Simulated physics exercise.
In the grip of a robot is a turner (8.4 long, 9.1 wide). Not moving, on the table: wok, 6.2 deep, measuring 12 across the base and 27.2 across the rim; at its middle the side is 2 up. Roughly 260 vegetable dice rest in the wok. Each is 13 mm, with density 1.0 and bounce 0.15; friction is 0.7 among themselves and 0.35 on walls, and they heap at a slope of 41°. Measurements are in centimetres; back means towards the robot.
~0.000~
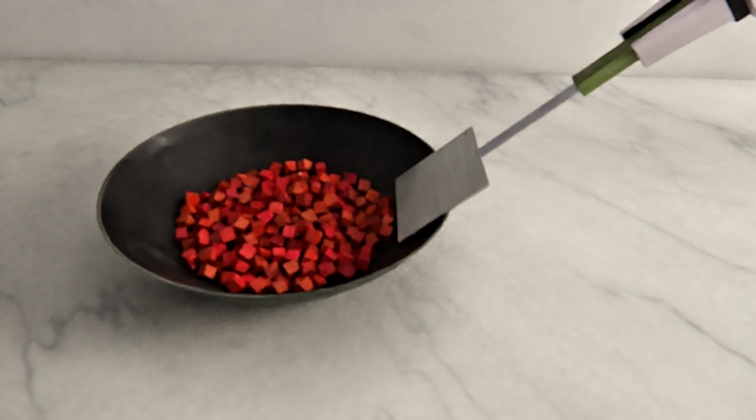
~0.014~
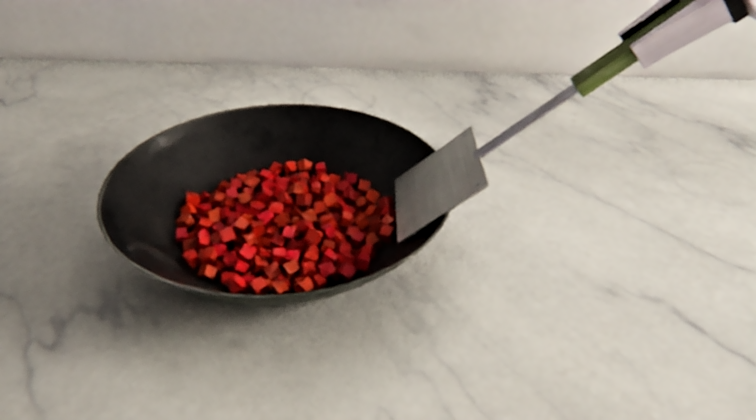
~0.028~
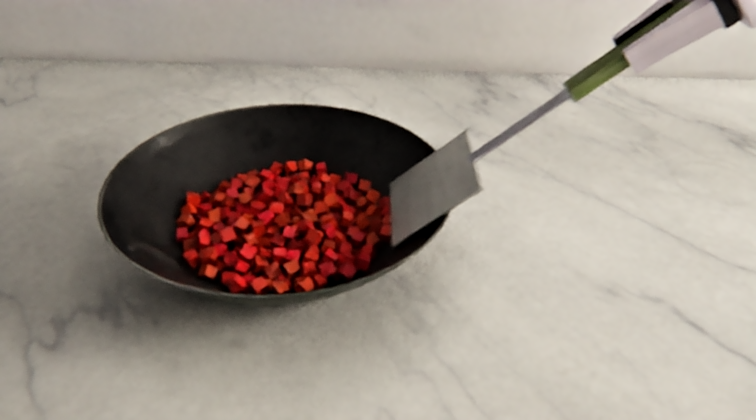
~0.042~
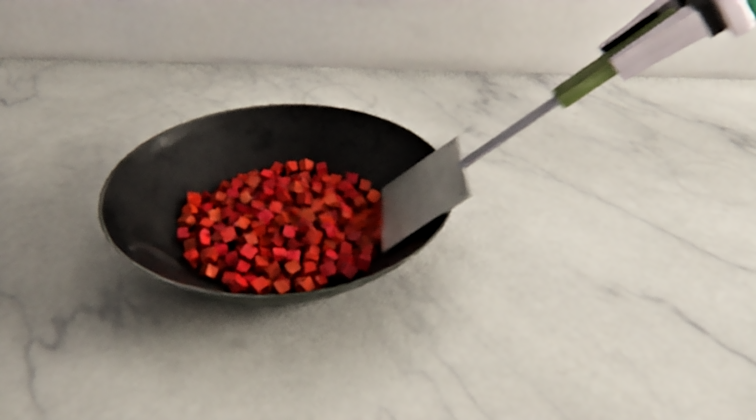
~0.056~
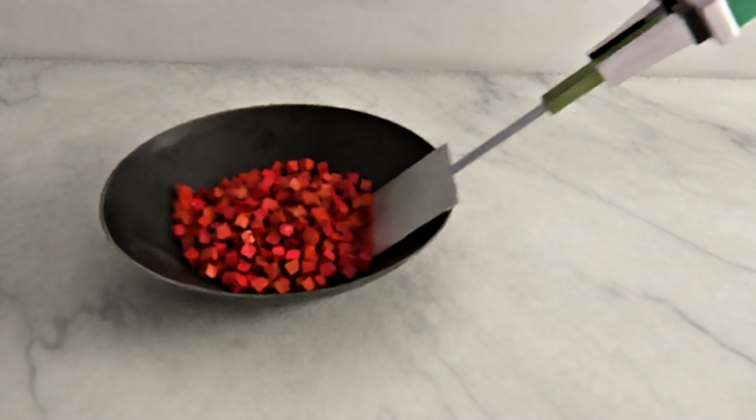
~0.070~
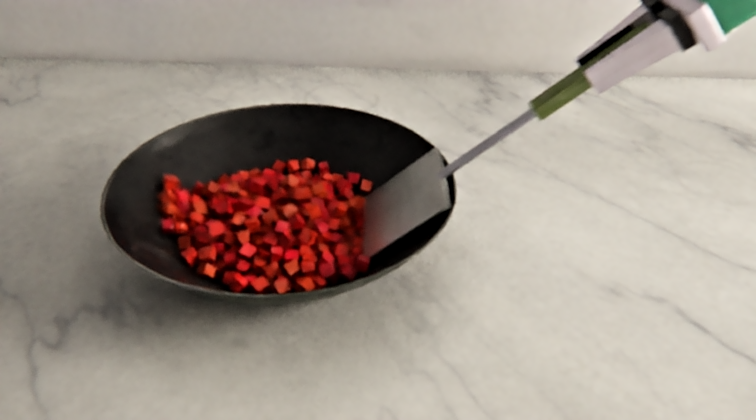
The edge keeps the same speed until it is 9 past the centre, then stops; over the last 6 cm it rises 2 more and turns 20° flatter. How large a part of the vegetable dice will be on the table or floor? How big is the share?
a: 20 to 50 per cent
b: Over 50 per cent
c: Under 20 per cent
20 to 50 per cent (a).
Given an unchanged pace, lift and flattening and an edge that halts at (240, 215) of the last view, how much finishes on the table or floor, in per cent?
5 %, roughly.
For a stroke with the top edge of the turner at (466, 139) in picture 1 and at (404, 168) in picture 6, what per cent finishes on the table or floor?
Around 65 per cent finishes on the table or floor.
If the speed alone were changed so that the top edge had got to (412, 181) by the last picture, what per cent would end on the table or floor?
60 %.
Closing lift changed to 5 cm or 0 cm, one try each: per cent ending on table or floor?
Close to 35 and 35 percent respectively.
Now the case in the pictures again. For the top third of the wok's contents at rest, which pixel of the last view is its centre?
It is centred near (159, 188) in the last view.
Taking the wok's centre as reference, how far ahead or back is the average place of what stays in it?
Offset forward: Around 5.5 cm.
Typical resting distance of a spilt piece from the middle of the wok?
It works out to near 20 cm.
After 0.17 s, sloping 42°, highest piece 8 above the table; 259 in the wok, 1 on the blade or in flight.
After 0.26 s, sloping 36°, highest piece 9 above the table; 240 in the wok, 20 on the blade or in flight.
After 0.51 s, sloping 22°, highest piece 7 above the table; 167 in the wok, 87 on the table or floor, 6 on the blade or in flight.
After 1.56 s, sloping 22°, highest piece 7 above the table; 167 in the wok, 93 on the table or floor.
In the end, 167 in the wok, 93 on the table or floor. That is 36 % on the table or floor.
